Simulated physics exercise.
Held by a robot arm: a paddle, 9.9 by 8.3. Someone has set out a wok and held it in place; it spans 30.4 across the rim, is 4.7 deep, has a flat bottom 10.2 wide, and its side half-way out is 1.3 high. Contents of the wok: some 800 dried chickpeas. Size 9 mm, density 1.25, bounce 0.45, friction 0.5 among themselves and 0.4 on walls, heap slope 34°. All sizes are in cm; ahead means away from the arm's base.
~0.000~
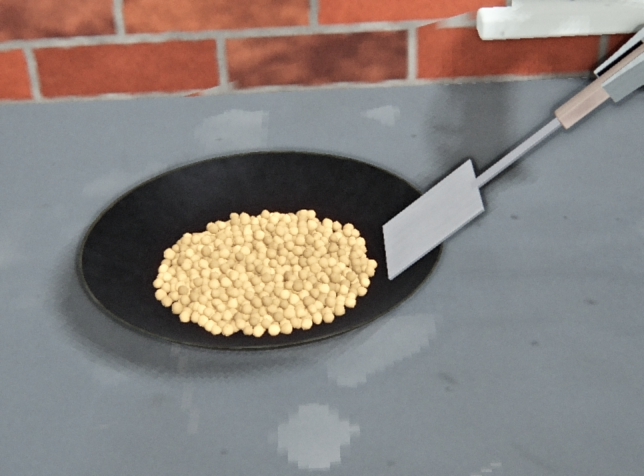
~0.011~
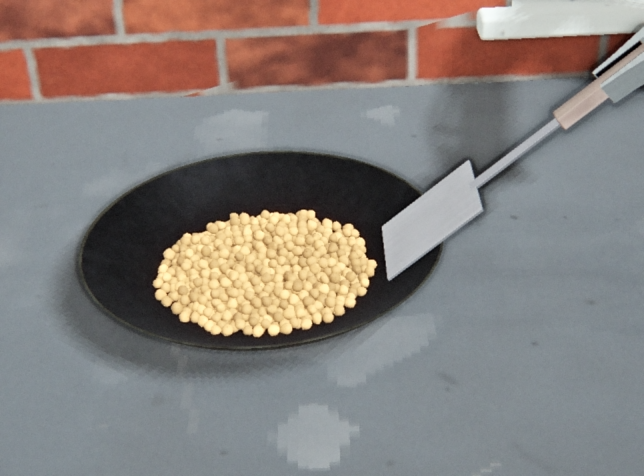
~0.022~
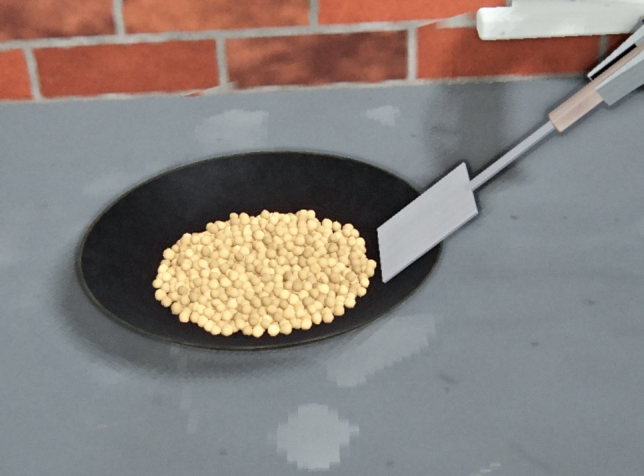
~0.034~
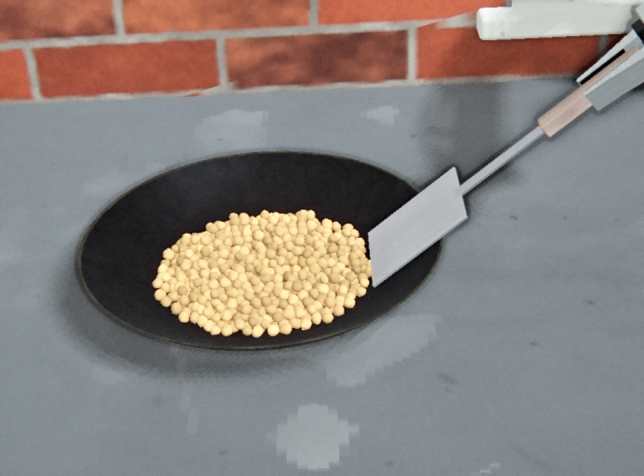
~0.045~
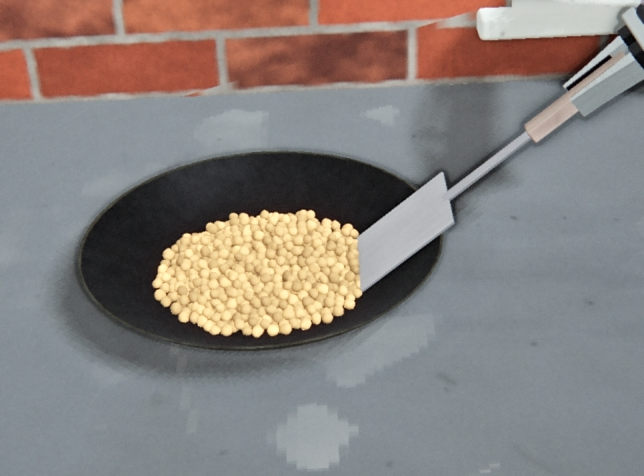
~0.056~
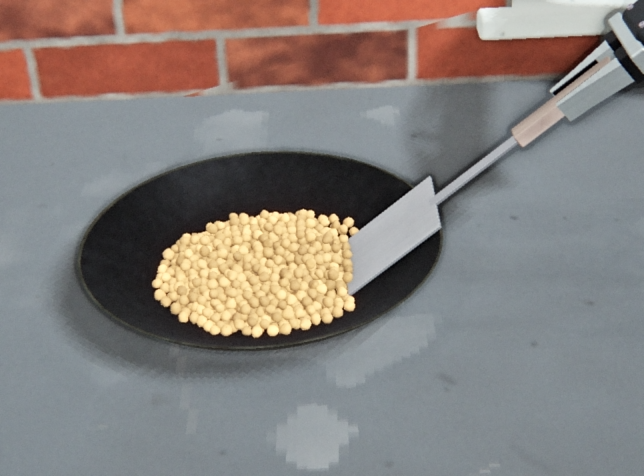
On a grey surface before a red brick wall, a black wok holds a heap of pale chickpeas, with a robot arm's flat metal paddle at its right side. The paddle barely shifts at first, then slides slowly left and slightly down, pressing into the heap's right edge and nudging a few chickpeas inward.
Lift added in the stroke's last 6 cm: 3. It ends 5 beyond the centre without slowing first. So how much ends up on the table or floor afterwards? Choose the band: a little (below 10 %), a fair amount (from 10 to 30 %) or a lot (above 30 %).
It is a little, below 10 %.
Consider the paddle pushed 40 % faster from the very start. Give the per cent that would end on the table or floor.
Estimated share: Some 10 %.
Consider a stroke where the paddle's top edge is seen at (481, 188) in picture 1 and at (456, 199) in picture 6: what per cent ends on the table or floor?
Some 0 per cent.
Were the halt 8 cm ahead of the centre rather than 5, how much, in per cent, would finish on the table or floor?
In that case around 15 per cent.
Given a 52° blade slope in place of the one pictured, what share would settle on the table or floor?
Somewhere around 5 per cent would end on the table or floor.
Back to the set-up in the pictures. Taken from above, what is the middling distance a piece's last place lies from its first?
Some 4 centimetres.
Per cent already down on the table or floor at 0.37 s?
That would be near 0 per cent, give or take.
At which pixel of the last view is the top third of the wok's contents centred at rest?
Near (152, 259).
After 0.10 s, sloping 40°, highest piece 5 above the table; 796 in the wok.
After 0.15 s, sloping 40°, highest piece 6 above the table; 796 in the wok.
After 0.37 s, sloping 40°, highest piece 7 above the table; 782 in the wok, 8 on the table or floor, 6 on the blade or in flight.
After 1.42 s, sloping 40°, highest piece 5 above the table; 777 in the wok, 19 on the table or floor.
At rest, 777 in the wok, 19 on the table or floor. That is 2 % on the table or floor.
